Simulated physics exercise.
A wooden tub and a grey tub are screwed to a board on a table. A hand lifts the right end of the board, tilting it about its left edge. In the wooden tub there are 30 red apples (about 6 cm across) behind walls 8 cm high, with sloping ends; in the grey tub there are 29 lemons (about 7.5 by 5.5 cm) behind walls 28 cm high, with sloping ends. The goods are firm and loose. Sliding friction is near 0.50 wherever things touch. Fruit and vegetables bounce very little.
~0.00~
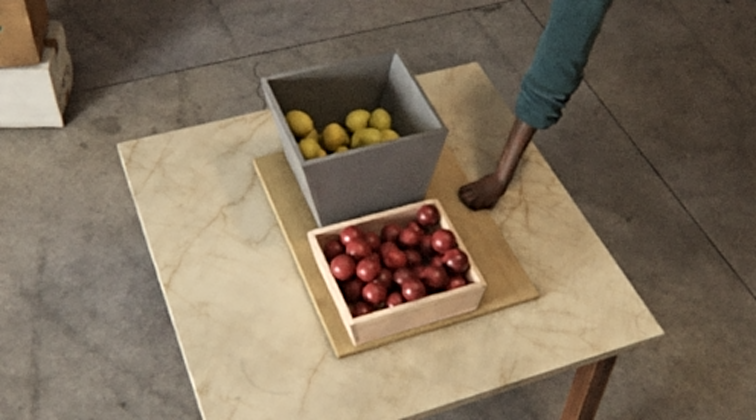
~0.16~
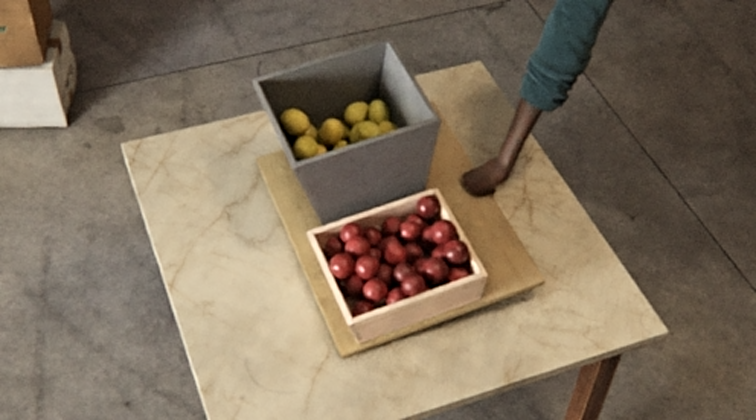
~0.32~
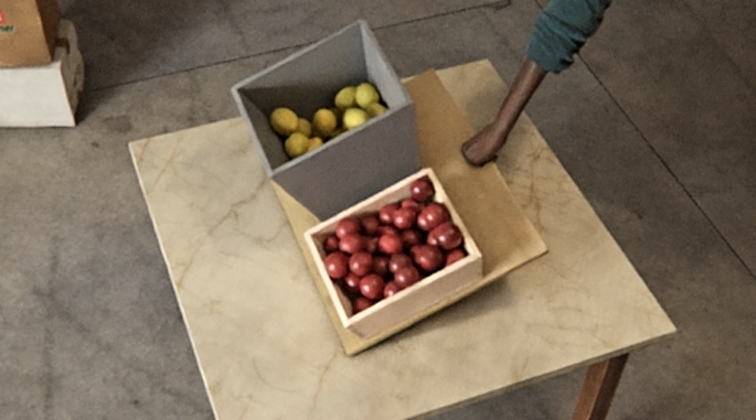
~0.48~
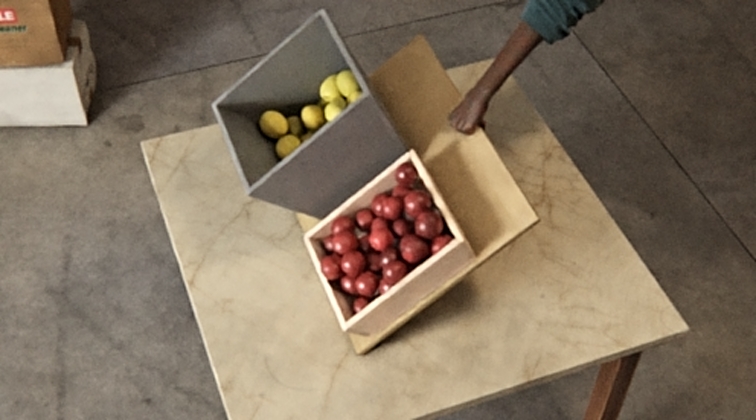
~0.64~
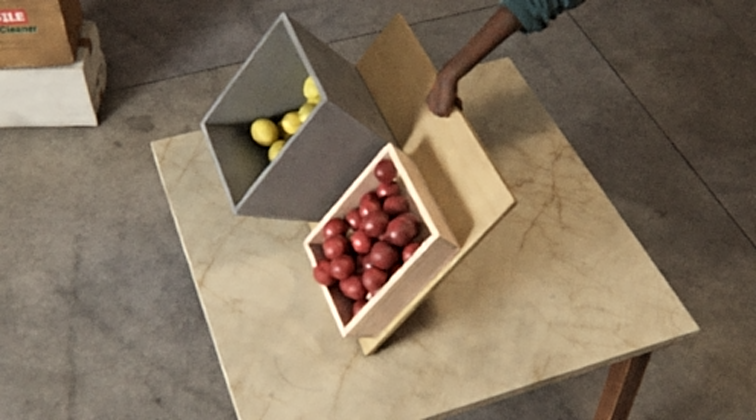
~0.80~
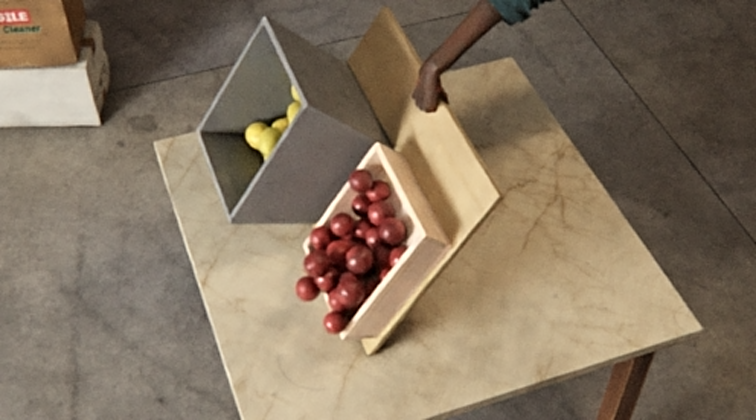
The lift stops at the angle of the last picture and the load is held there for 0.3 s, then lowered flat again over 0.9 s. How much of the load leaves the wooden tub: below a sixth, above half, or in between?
Out of the wooden tub go a sixth to a half of the red apples.
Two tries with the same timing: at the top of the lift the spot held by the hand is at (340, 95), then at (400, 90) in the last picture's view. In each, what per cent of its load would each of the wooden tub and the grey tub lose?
Wooden tub 80 then 40, grey tub 40 then 10 per cent.
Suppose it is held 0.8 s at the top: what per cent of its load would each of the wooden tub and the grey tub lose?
Then wooden tub 30, grey tub 0 per cent.
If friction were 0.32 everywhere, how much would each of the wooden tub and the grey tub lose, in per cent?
Then wooden tub 40, grey tub 0 per cent.
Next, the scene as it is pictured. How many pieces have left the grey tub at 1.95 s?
Out by then, roughly: Grey tub 0.
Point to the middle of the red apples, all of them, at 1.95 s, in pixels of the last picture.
Around (382, 277).
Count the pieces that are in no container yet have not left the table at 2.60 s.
Roughly 5.
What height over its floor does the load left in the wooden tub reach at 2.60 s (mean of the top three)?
Roughly 11 cm high.
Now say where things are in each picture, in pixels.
In the first frame (each is followed by its nearest rim corner in this view; the camera pans a little), wooden tub, (353, 321); grey tub, (306, 163); 0° from level; none out.
In the second frame, wooden tub, (353, 321); grey tub, (297, 165); 6° from level.
In the third frame, wooden tub, (349, 322); grey tub, (273, 173); 20° from level.
In the fourth frame, wooden tub, (346, 326); grey tub, (250, 190); 37° from level.
In the fifth frame, wooden tub, (345, 332); grey tub, (236, 210); 51° from level.
In the sixth frame, wooden tub, (344, 334); grey tub, (231, 218); 57° from level; 1 out, the lowest apple at (308, 288).
After 1.09 s, tilt 57°; wooden tub 21 in, 9 out and grey tub 29 in, 0 out.
After 1.45 s, tilt 38°; wooden tub 21 in, 9 out and grey tub 29 in, 0 out.
After 1.95 s, tilt 1°; wooden tub 21 in, 9 out and grey tub 29 in, 0 out.
When it is over (at 2.60 s), wooden tub 21 in, 9 out and grey tub 29 in, 0 out. Asked share, 9 of 30, 30 per cent.
